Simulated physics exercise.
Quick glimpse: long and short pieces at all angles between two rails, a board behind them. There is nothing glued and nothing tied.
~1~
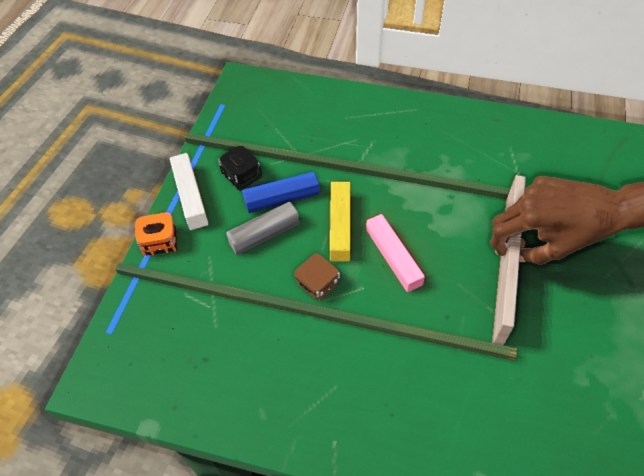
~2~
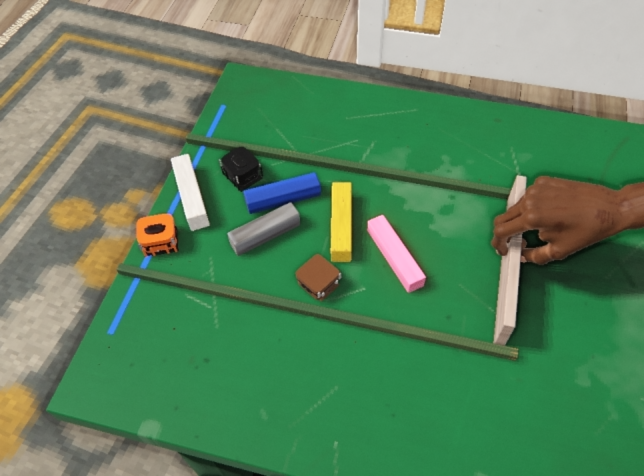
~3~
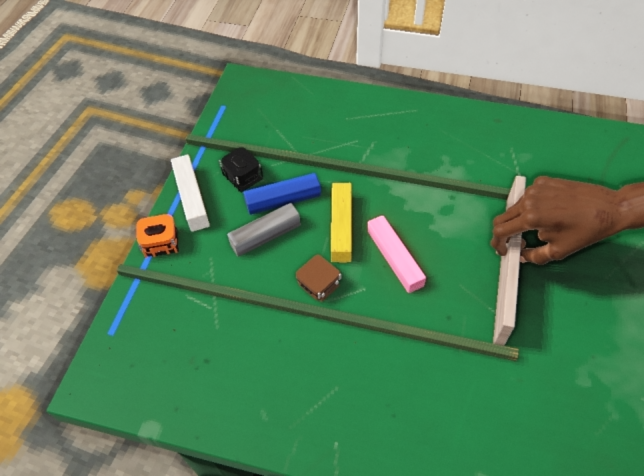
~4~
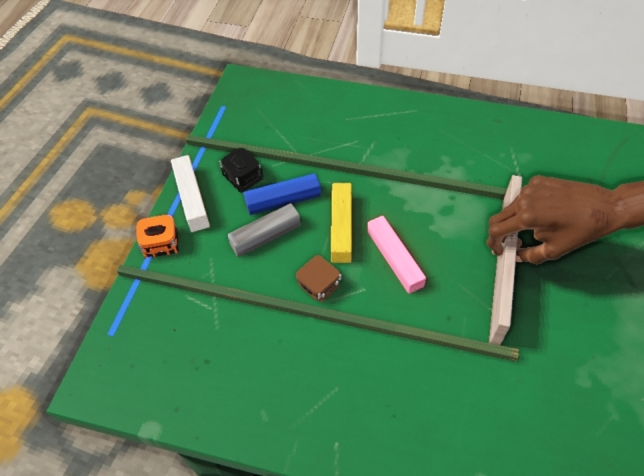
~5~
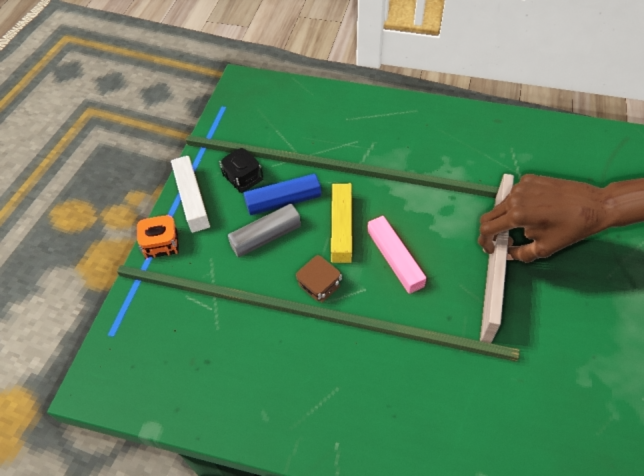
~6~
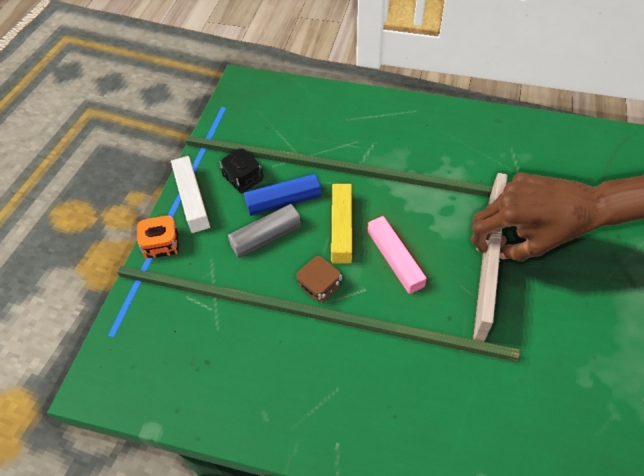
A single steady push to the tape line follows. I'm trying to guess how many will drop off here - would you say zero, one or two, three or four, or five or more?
Expect a large batch, five at least, to go down.
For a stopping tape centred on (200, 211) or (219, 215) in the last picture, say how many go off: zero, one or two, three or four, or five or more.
In that order: Either three or four; one to two.
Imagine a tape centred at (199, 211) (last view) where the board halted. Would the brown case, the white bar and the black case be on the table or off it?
What happens: The brown case does not come off, the white bar goes down, the black case goes down.
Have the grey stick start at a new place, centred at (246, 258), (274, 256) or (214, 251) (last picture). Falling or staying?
One place at a time, it goes down; then it goes down; then it goes down.
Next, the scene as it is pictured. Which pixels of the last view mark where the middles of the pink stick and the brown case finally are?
The pink stick settles near (161, 211); as for the brown case, near (132, 253).
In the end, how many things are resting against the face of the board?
The figure is 2.
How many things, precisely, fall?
Total: 6.
A little later, none off yet; orange case at rest near (159, 238); white bar at rest near (190, 193); black case at rest near (242, 171).
Next, none off yet; orange case at rest near (159, 238); white bar at rest near (187, 194); black case shifted about its own width near (219, 159).
When it is over, the number that fall off is five or more; down, yellow bar, blue stick, grey stick, black case, white bar and orange case.
